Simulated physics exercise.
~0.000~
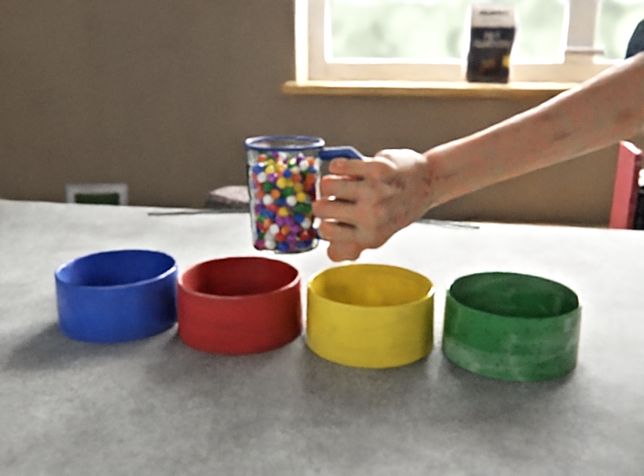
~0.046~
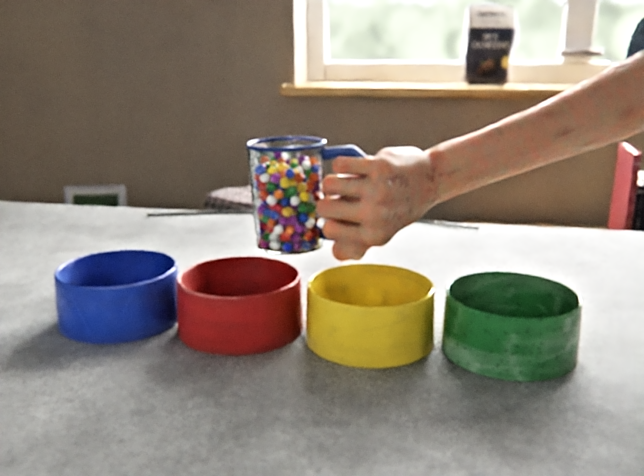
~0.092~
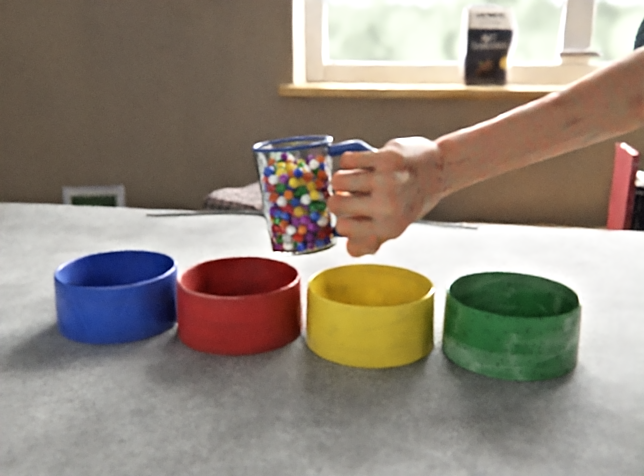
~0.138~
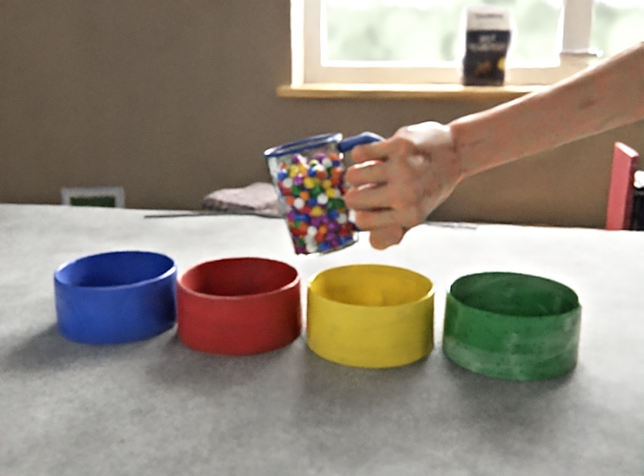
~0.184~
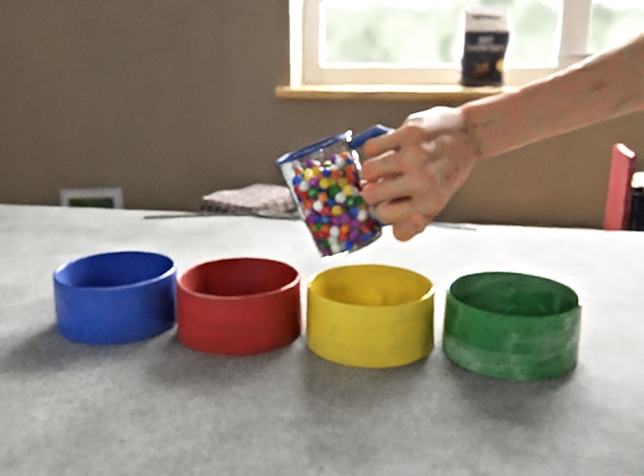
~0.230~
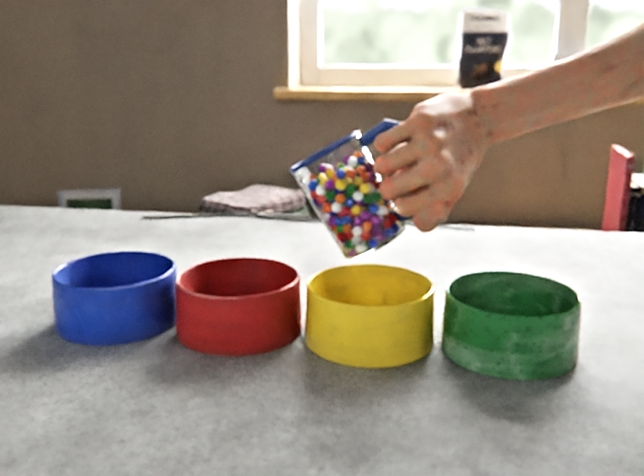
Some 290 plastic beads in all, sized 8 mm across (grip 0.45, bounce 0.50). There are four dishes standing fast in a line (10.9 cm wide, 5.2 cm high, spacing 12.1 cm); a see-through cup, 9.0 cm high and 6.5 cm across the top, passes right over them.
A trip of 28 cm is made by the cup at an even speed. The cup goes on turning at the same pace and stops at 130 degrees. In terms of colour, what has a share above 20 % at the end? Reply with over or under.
Red under, blue under, green over, yellow under, counter under.
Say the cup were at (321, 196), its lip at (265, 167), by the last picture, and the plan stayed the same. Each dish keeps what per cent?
You'd end up with red at 0, blue at 0, green at 10 and yellow at 70.
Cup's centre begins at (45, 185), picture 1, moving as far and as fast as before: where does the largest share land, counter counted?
The winner: Red.
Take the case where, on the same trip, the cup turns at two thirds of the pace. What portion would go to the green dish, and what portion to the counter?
Shares: Green dish 100, counter 0.
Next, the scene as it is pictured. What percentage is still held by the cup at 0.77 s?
70 per cent.
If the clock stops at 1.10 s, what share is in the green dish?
Close to 90 percent of the load.
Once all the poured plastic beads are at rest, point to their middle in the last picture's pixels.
Look around (522, 332) in the last picture.
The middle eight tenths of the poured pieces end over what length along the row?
That stretch comes to around 7 cm.
Then, at 0.55 s, tilt 87 degrees; cup holds 100 %.
After 0.77 s, tilt 125 degrees; cup holds 70 %, green 30 %.
After 1.10 s, tilt 130 degrees; cup holds 0 %, green 90 %.
In the end, at 1.7 s, red 0 %, blue 0 %, green 90 %, yellow 0 %, counter 10 %.
